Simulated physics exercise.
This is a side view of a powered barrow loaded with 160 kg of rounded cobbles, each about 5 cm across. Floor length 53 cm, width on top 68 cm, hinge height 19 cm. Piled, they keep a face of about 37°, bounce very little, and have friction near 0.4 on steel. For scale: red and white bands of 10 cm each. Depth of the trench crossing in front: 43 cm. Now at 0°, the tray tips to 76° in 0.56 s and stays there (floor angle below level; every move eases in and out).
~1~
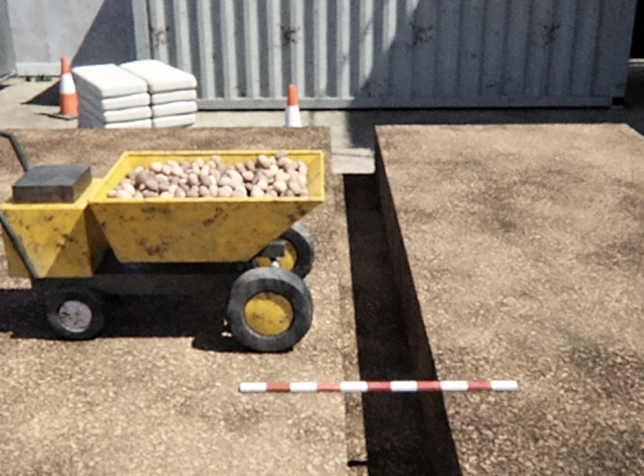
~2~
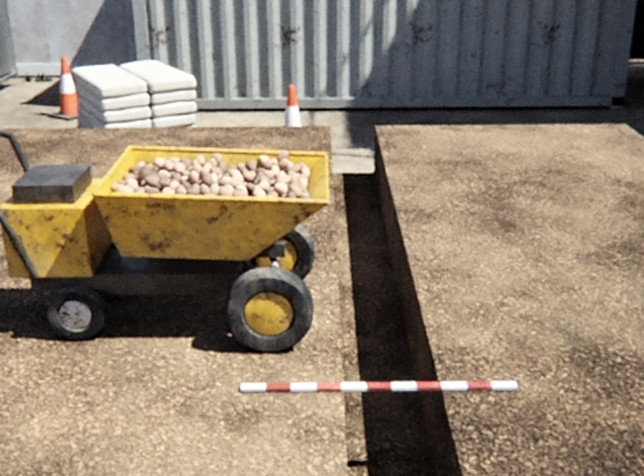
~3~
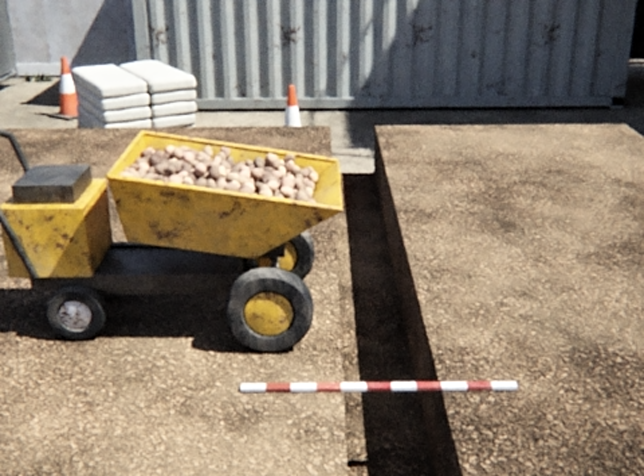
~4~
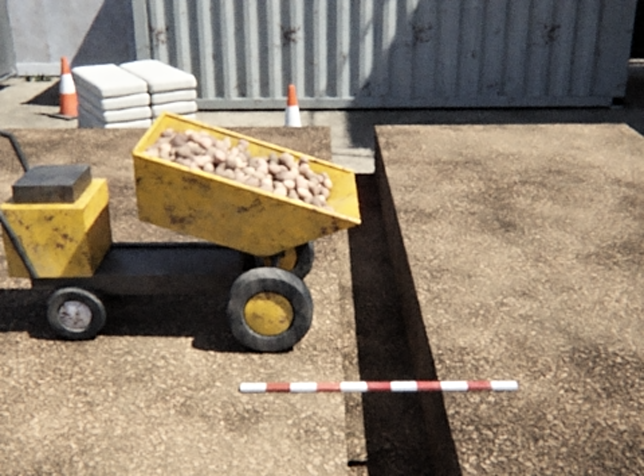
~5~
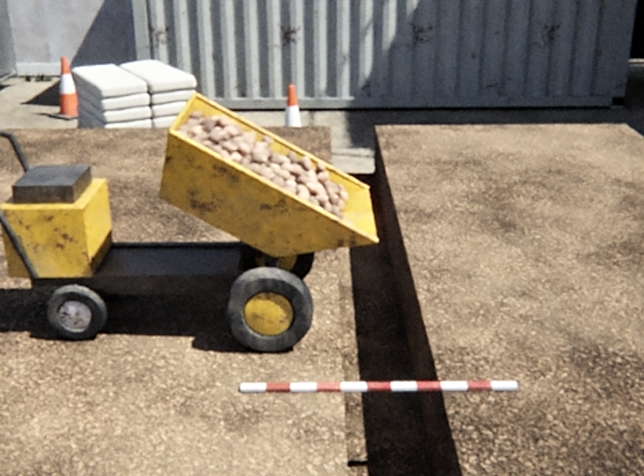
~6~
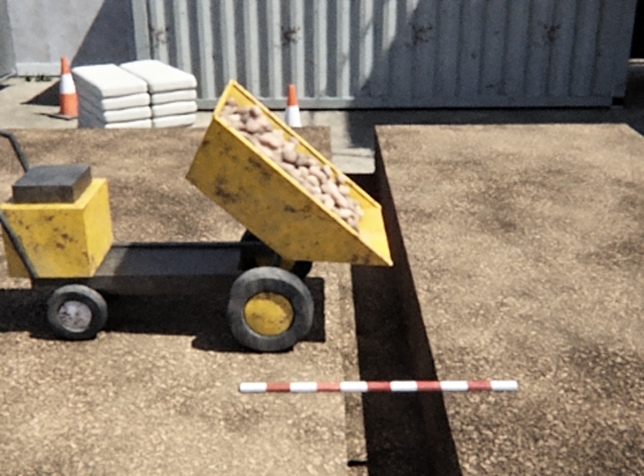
In a sunlit yard before a corrugated metal wall, a yellow powered barrow heaped with rounded stones stands left of a dark trench, near a red-and-white banded pole. Its tray begins level, then tilts slightly. The tray's left end rises steadily until it slopes steeply down rightward, stones still inside.
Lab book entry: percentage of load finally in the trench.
Approx. 30 percent.
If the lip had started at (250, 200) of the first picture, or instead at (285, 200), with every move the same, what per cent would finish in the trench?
85 % and 65 %.
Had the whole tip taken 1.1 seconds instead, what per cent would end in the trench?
Roughly 45 per cent would.
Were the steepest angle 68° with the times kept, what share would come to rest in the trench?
Trench share: Approx. 25%.
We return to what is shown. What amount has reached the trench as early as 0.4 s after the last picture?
15 per cent, give or take.
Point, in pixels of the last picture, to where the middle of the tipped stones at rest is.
In the last view, about (484, 313).
Then, 0.1 s after the last picture the floor is at 64°, 100 % in the tray; the foremost stones are at (391, 268).
Then, 0.4 s after the last picture the floor is at 76°, 51 % in the tray, 13 % in the trench, 36 % past the trench; the foremost stones are at (490, 318).
Then, 0.7 s after the last picture the floor is at 76°, 0 % in the tray, 28 % in the trench, 72 % past the trench; the foremost stones are past the picture's edge.
Then, 2.7 s after the last picture the floor is at 76°, 0 % in the tray, 30 % in the trench, 70 % past the trench; the foremost stones are past the picture's edge.
